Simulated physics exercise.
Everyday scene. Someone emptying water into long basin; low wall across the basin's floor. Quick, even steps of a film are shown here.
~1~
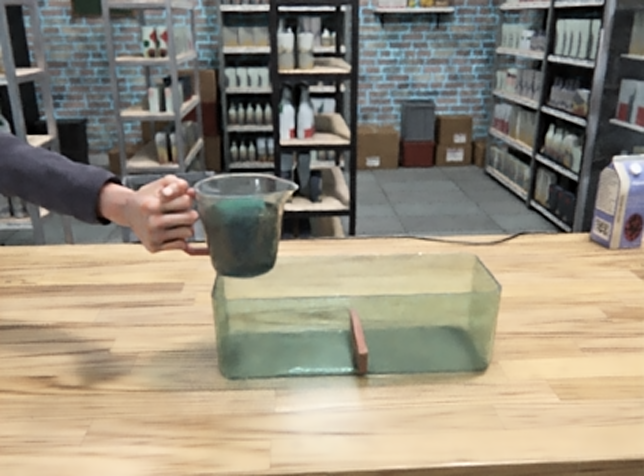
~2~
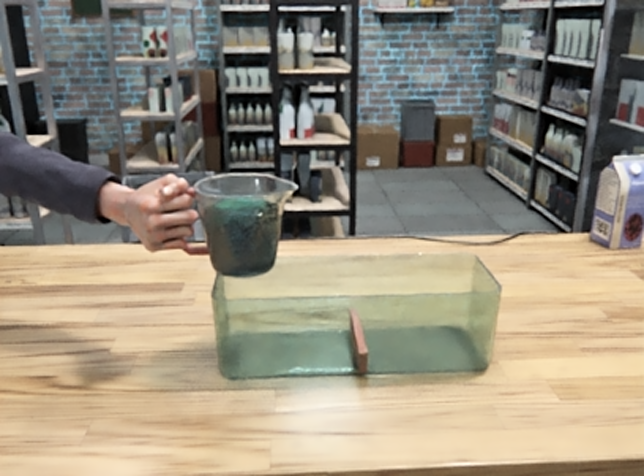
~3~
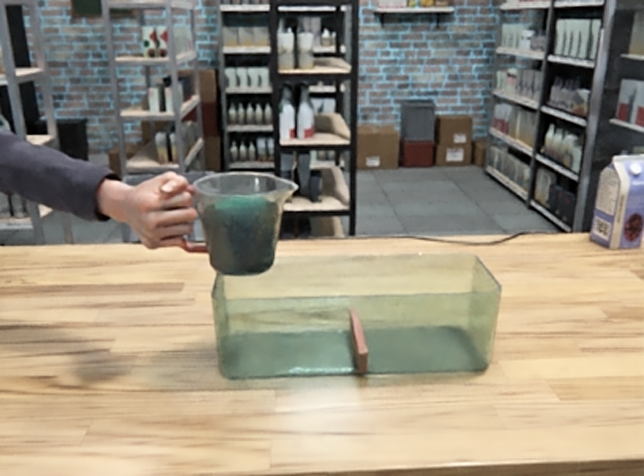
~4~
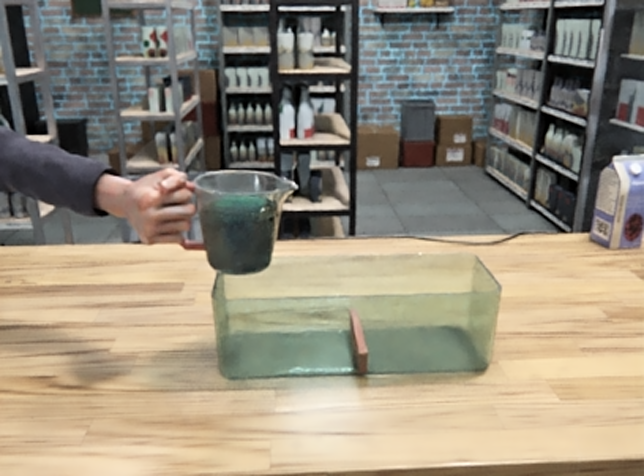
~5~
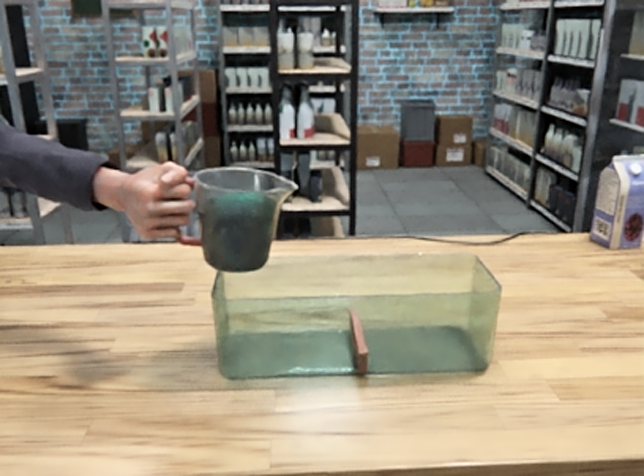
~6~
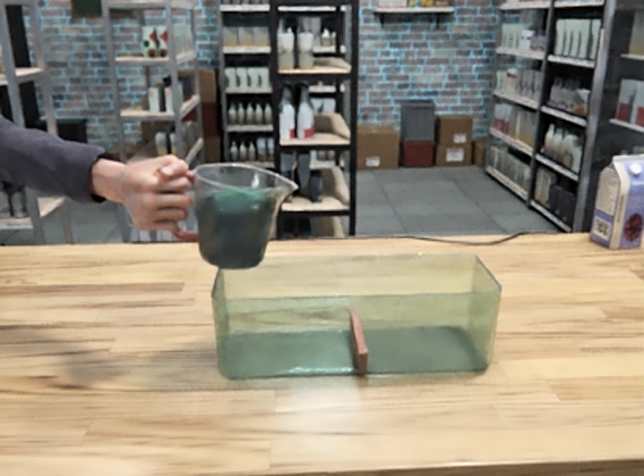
A hand held a clear measuring jug of dark greenish water above the left side of a long glass basin with a low reddish wall across its floor, then slowly tilted it slightly rightward.
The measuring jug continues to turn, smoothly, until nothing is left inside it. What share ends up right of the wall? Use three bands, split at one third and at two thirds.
Over two thirds ends up there.
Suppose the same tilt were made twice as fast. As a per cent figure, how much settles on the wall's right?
Around 85 in a hundred.
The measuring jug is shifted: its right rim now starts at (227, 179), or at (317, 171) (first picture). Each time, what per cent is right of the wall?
You'd get around 15 per cent and then around 90 per cent.
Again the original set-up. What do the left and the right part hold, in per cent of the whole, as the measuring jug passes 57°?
Left 0 per cent, right 0 per cent.
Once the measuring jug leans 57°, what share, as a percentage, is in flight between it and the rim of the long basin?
10 per cent.
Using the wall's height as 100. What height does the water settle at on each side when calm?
The left reads 10 in a hundred and the right 60 in a hundred.
A moment on, the tilt is 57° and 89 per cent is still to pour, 1 is left of the wall and 0 right of it.
Next, the tilt is 92° and 27 per cent is still to pour, 10 is left of the wall and 36 right of it.
Then the tilt is 103° and 0 per cent is still to pour, 16 is left of the wall and 81 right of it.
Later the tilt is 103° and 0 per cent is still to pour, 18 is left of the wall and 80 right of it.
At rest 18 per cent lies left of the wall, 80 right of it and 1 outside.
